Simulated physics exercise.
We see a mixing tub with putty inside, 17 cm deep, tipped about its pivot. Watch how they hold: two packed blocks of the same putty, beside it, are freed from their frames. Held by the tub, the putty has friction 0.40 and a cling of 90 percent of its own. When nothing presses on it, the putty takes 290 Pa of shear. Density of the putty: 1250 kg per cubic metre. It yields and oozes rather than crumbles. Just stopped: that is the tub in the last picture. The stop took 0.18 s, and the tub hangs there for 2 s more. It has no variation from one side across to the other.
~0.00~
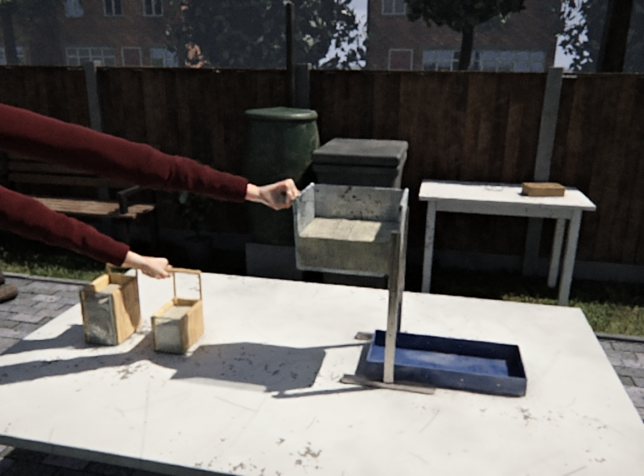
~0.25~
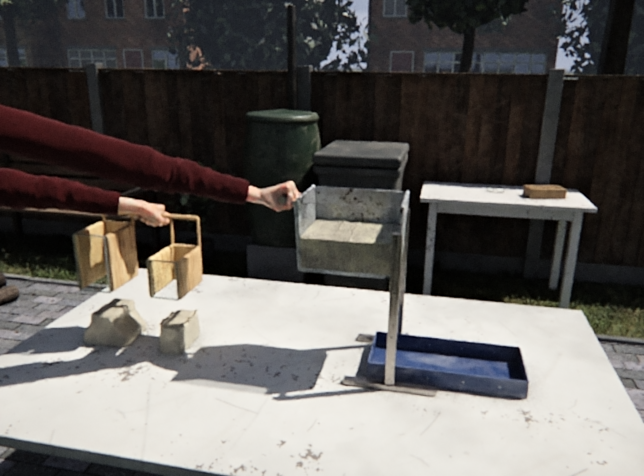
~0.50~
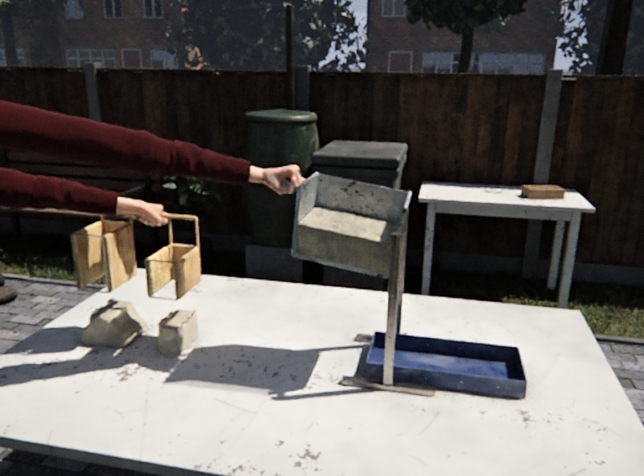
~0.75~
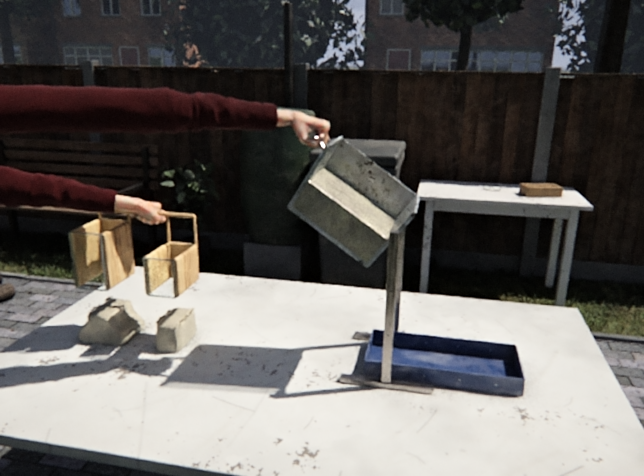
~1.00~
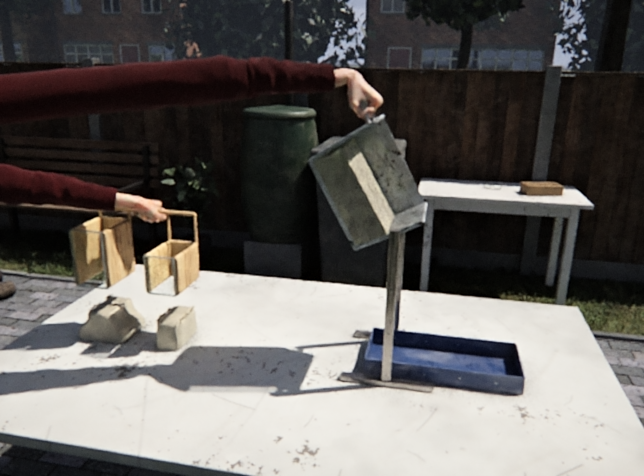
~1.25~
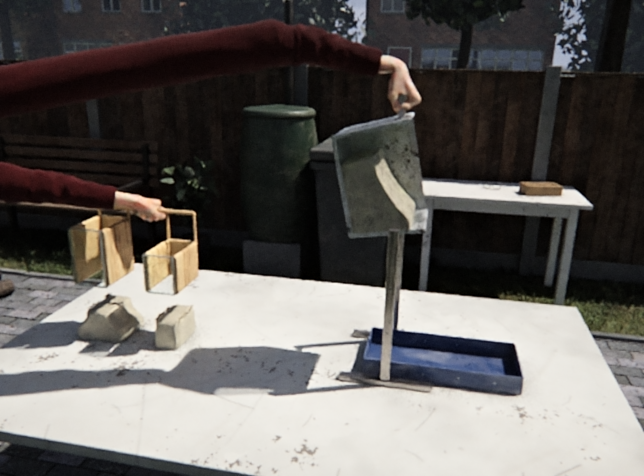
Hands lifting wooden moulds off two putty blocks, then tipping a tub steeply rightward on its post as the putty inside sags.
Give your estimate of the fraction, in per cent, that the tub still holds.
The tub still holds about 99 per cent.
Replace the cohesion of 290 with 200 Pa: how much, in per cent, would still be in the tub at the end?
Roughly 75 per cent.
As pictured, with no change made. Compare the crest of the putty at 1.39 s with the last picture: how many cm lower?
About 3 cm.
By 1.39 s, the tub is at 78 degrees and holds 100 %.
By 1.56 s, the tub is at 78 degrees and holds 99 %.
By 1.73 s, the tub is at 78 degrees and holds 99 %.
By 1.90 s, the tub is at 78 degrees and holds 99 %.
By 3.25 s, at the end, the tub is at 78 degrees and holds 99 %.
